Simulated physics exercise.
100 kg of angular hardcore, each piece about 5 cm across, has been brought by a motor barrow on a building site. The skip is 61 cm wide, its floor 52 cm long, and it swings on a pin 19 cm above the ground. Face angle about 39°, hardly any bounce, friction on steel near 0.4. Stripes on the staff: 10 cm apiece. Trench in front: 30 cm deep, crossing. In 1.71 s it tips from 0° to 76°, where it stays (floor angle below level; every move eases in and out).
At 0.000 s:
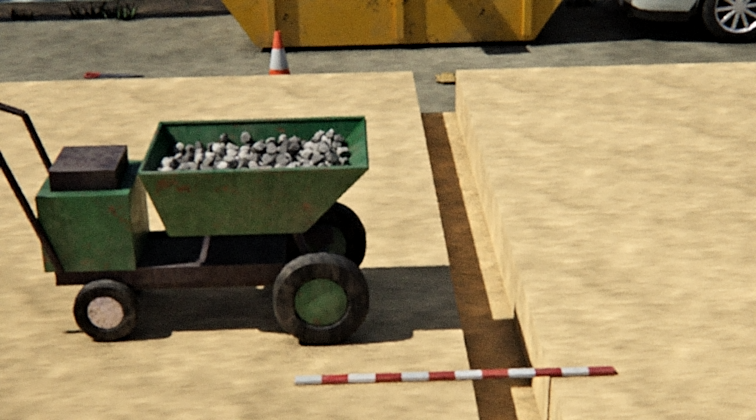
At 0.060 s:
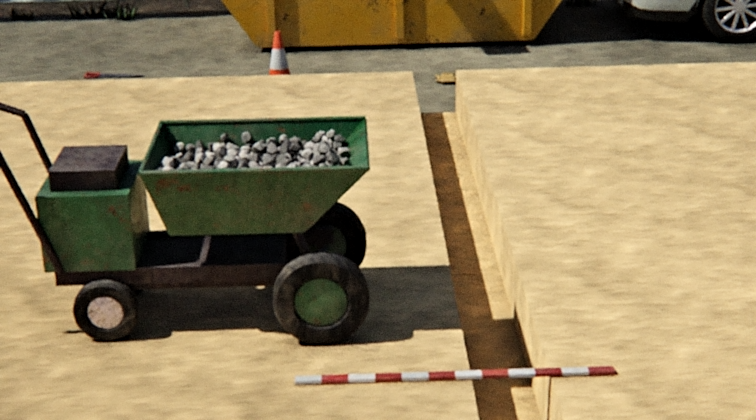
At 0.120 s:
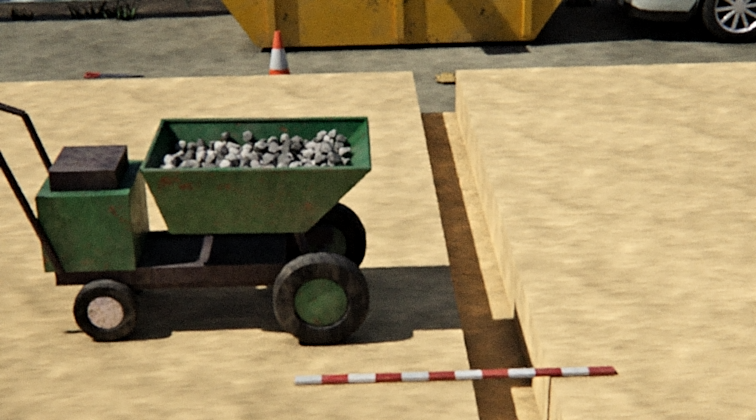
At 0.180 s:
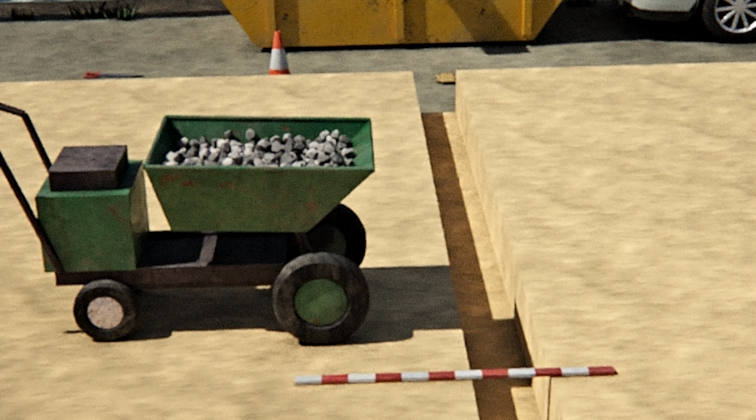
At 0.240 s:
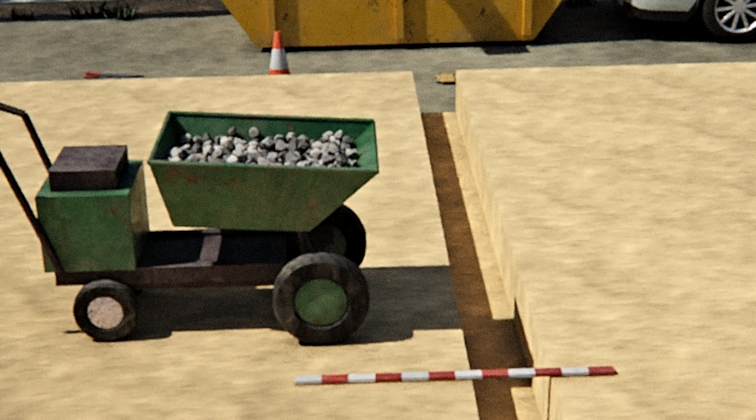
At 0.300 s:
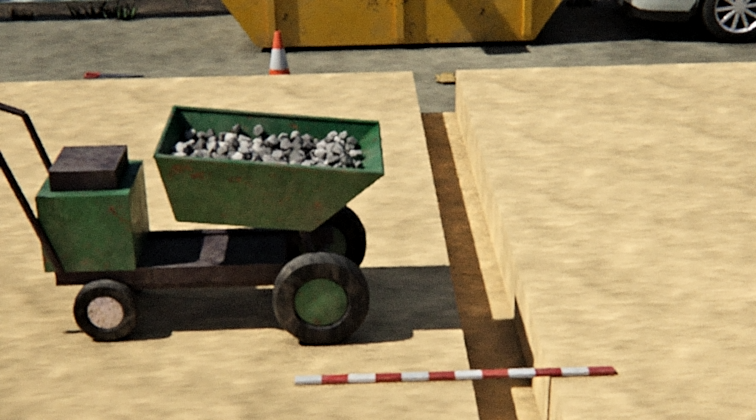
To begin with, a green motor barrow stands still on sandy ground left of a narrow trench, its skip level and loaded with grey stones, a red-and-white staff lying in front. Then the skip slowly tilts a little, its left end rising as it shifts slightly right, carrying the stones along.
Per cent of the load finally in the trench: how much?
Approx. 95 %.
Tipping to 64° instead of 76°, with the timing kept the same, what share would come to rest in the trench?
Roughly 75%.
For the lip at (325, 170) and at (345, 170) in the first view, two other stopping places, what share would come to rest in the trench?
About 80 per cent from the first spot, about 100 from the second.
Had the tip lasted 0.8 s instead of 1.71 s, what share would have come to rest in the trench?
Then some 80 per cent would.
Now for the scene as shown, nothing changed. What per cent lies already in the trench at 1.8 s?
Roughly 60% by that time.
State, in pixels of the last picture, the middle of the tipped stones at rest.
In the last view, about (497, 344).
After 1.3 s the floor is at 64°; 99 % in the skip, 1 % in the trench; the foremost stones are at (476, 258).
After 1.8 s the floor is at 76°; 38 % in the skip, 58 % in the trench, 3 % past the trench; the foremost stones are at (558, 293).
After 2.2 s the floor is at 76°; 10 % in the skip, 85 % in the trench, 5 % past the trench; the foremost stones are at (601, 300).
After 4.1 s the floor is at 76°; 0 % in the skip, 95 % in the trench, 5 % past the trench; the foremost stones are at (602, 300).
